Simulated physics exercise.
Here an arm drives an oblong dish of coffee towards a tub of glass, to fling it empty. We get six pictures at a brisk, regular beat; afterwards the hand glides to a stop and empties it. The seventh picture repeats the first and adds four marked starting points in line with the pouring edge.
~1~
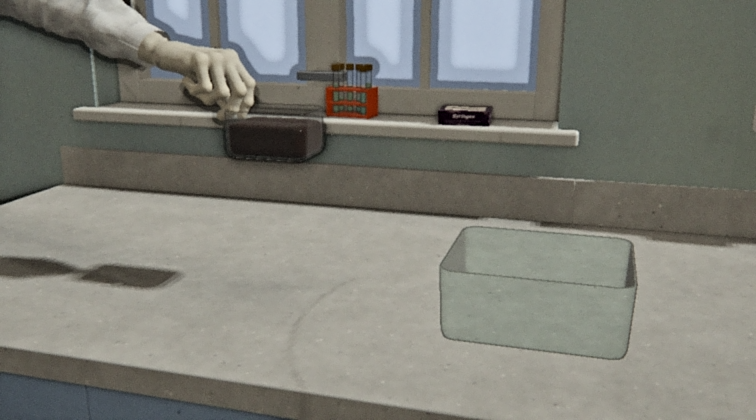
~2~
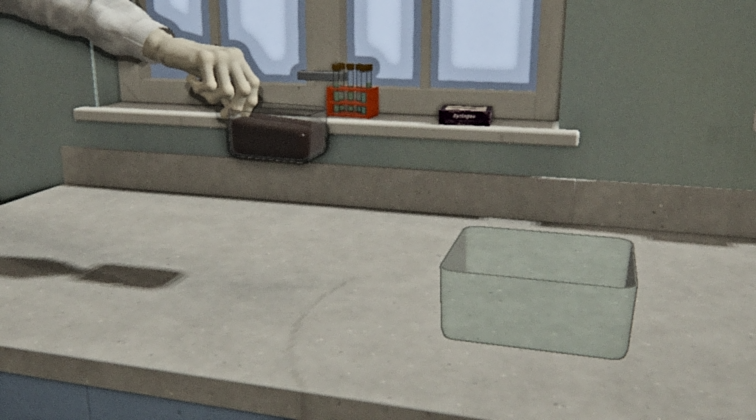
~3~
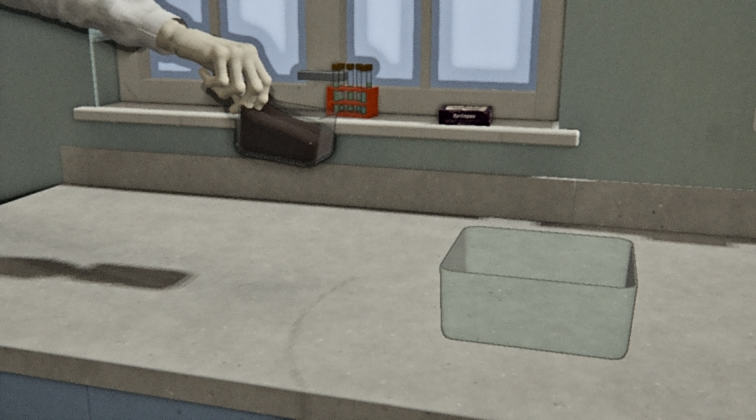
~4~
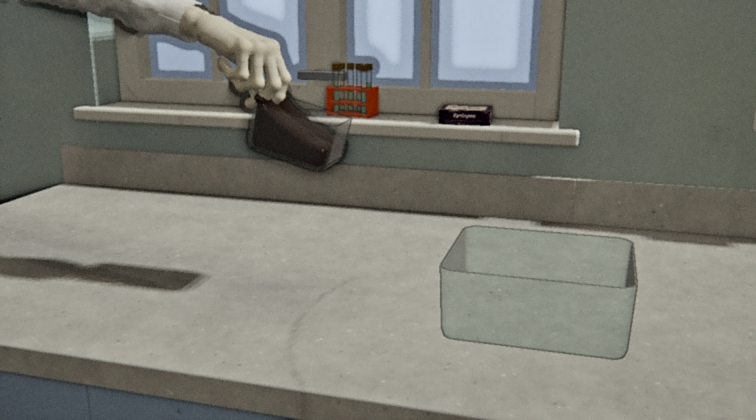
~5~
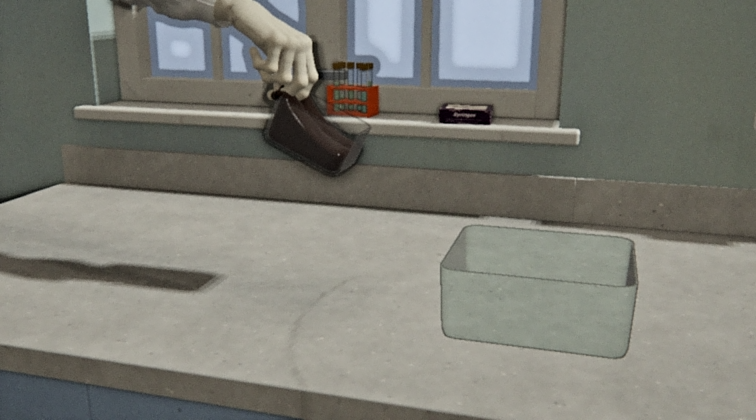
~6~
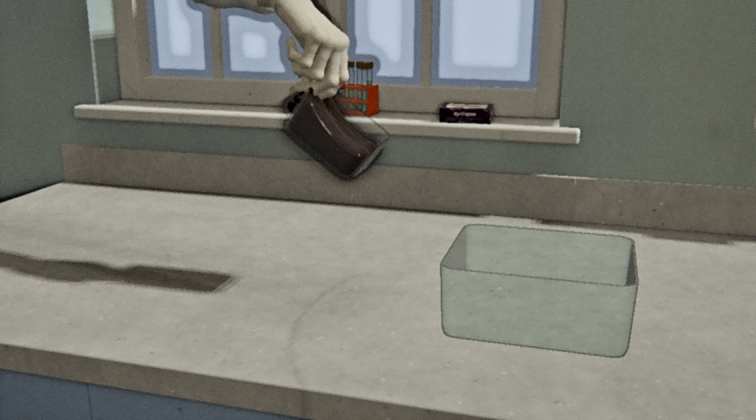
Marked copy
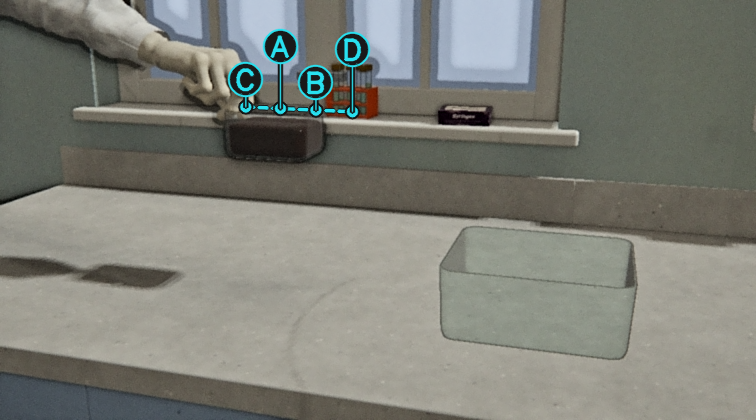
At a pale counter below a windowsill with an orange rack, a hand at the upper left holds an oblong dish of dark liquid upright, with a clear tub standing to the right. The hand moves rightward, tilting the dish gradually until it slants steeply down toward the right.
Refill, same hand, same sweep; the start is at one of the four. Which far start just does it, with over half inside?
C will do.
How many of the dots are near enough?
All four.
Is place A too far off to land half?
No.
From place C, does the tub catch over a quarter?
Yes, clearly.
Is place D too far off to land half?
No, that is safe.
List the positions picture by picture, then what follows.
Upright, lip at (313, 110); tub from (441, 335) to (627, 359); nothing has left yet.
Upright, lip at (317, 111); nothing has left yet.
Tipped about 7°, lip at (327, 115); nothing has left yet.
Tipped about 14°, lip at (343, 121); coffee is over the rim, down to (273, 98).
Tipped about 25°, lip at (363, 130); coffee is over the rim, down to (283, 99).
Tipped about 37°, lip at (383, 140); coffee is over the rim, down to (298, 110).
On the marked copy, A at (280, 108); B at (315, 110); C at (245, 107); D at (352, 111).
With A, about 67 % lands in the tub, 15 % falls short and 18 % goes beside or beyond.
With B, about 91 % lands in the tub, 6 % falls short.
With C, about 70 % lands in the tub, 18 % falls short and 12 % goes beside or beyond.
With D, about 82 % lands in the tub, 5 % falls short and 13 % goes beside or beyond.
